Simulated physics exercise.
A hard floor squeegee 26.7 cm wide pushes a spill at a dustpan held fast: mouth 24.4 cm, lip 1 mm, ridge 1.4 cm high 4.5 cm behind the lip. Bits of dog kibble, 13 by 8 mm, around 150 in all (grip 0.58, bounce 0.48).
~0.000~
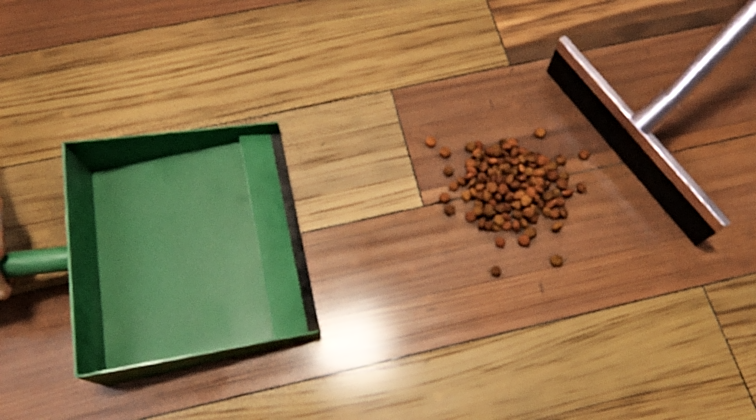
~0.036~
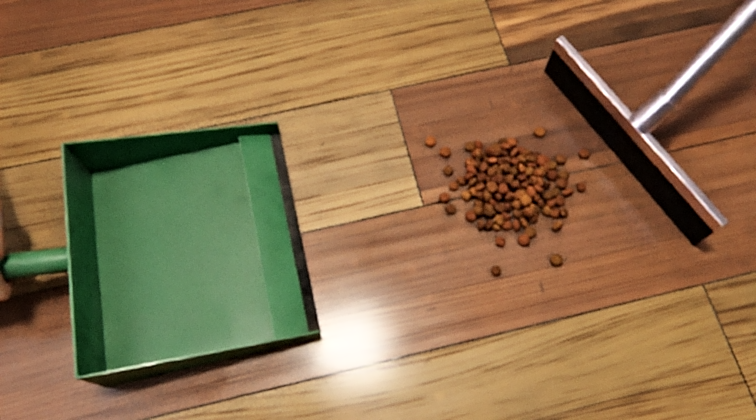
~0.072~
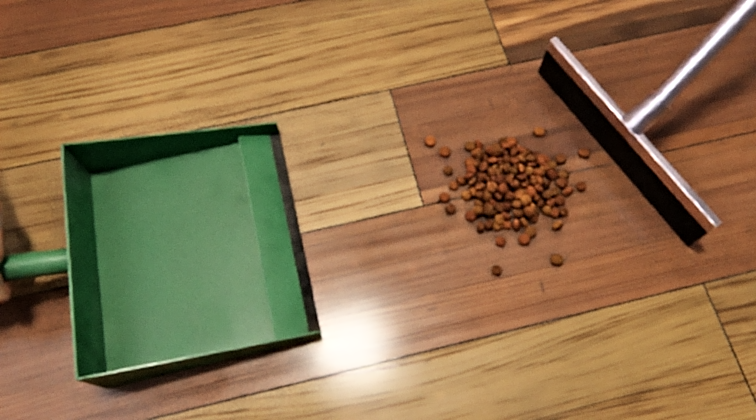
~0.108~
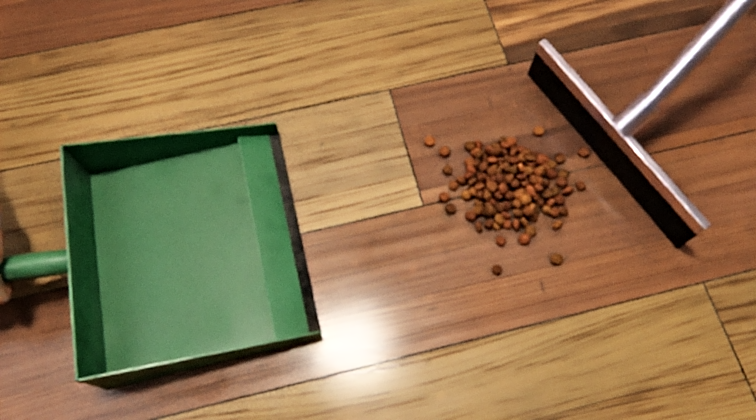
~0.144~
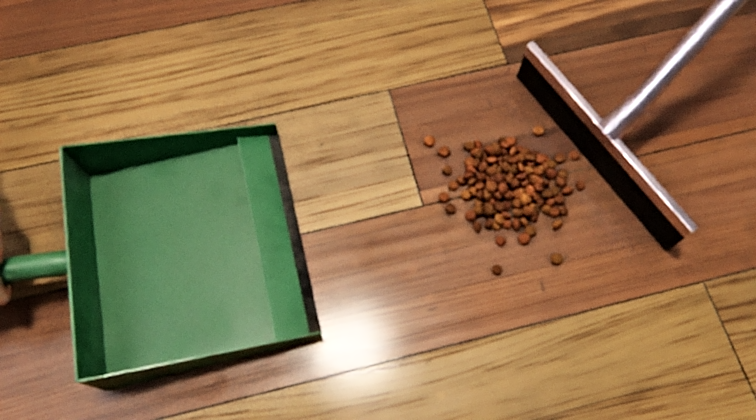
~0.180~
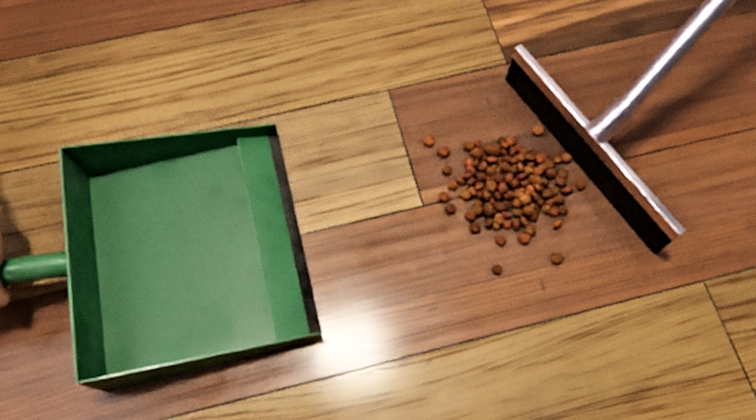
On a wooden floor, a squeegee sliding left towards a scattered pile of brown kibble, a green dustpan staying still at left.
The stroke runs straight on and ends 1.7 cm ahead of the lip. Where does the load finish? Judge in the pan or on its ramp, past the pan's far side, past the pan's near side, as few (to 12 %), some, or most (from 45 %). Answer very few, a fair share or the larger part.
In the pan or on its ramp: Very few; past the pan's far side: Very few; past the pan's near side: Very few.
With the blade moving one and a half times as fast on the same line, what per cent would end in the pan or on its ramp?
Then about 5 per cent.
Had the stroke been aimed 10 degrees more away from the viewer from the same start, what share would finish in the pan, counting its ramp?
It would be near 0 per cent.
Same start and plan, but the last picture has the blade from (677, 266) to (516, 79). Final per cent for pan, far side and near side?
Pan 10, far 0, near 50.
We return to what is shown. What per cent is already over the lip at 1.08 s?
About 5 per cent by then.
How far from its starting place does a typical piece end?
Roughly 22 cm.
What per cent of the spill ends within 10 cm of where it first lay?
About 0 per cent.
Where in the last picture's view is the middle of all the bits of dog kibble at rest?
Near (336, 247).
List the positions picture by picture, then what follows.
Blade from (719, 226) to (562, 46), moved 0.0 cm, 0 of the pieces shifted so far; middle of the pieces at (514, 184); pan at (182, 253), in the first frame.
Blade from (717, 225) to (559, 46), moved 0.2 cm, 0 of the pieces shifted so far; middle of the pieces at (513, 183), in the second frame.
Blade from (711, 226) to (552, 47), moved 1.0 cm, 1 of the pieces shifted so far; middle of the pieces at (513, 183), in the third frame.
Blade from (700, 228) to (542, 49), moved 2.2 cm, 1 of the pieces shifted so far; middle of the pieces at (513, 182), in the fourth frame.
Blade from (687, 231) to (530, 52), moved 3.6 cm, 2 of the pieces shifted so far; middle of the pieces at (513, 182), in the fifth frame.
Blade from (675, 234) to (518, 54), moved 5.0 cm, 2 of the pieces shifted so far; middle of the pieces at (513, 182); pan at (181, 257). The blade's pace is about 0.38 m/s, heading 3 degrees towards the viewer's side, in the sixth frame.
After 0.52 s, middle of the blade 20 cm from the lip; 0 % over the lip, far side 0 %, near side 0 %.
Then, at 0.75 s, middle of the blade 11 cm from the lip; 0 % over the lip, far side 0 %, near side 0 %.
After 1.08 s, middle of the blade 6 cm from the lip; 5 % over the lip, far side 0 %, near side 5 %.
At rest (1.4 s), pan 5 %, far side 0 %, near side 5 %, in front of the lip or behind the blade 90 %.
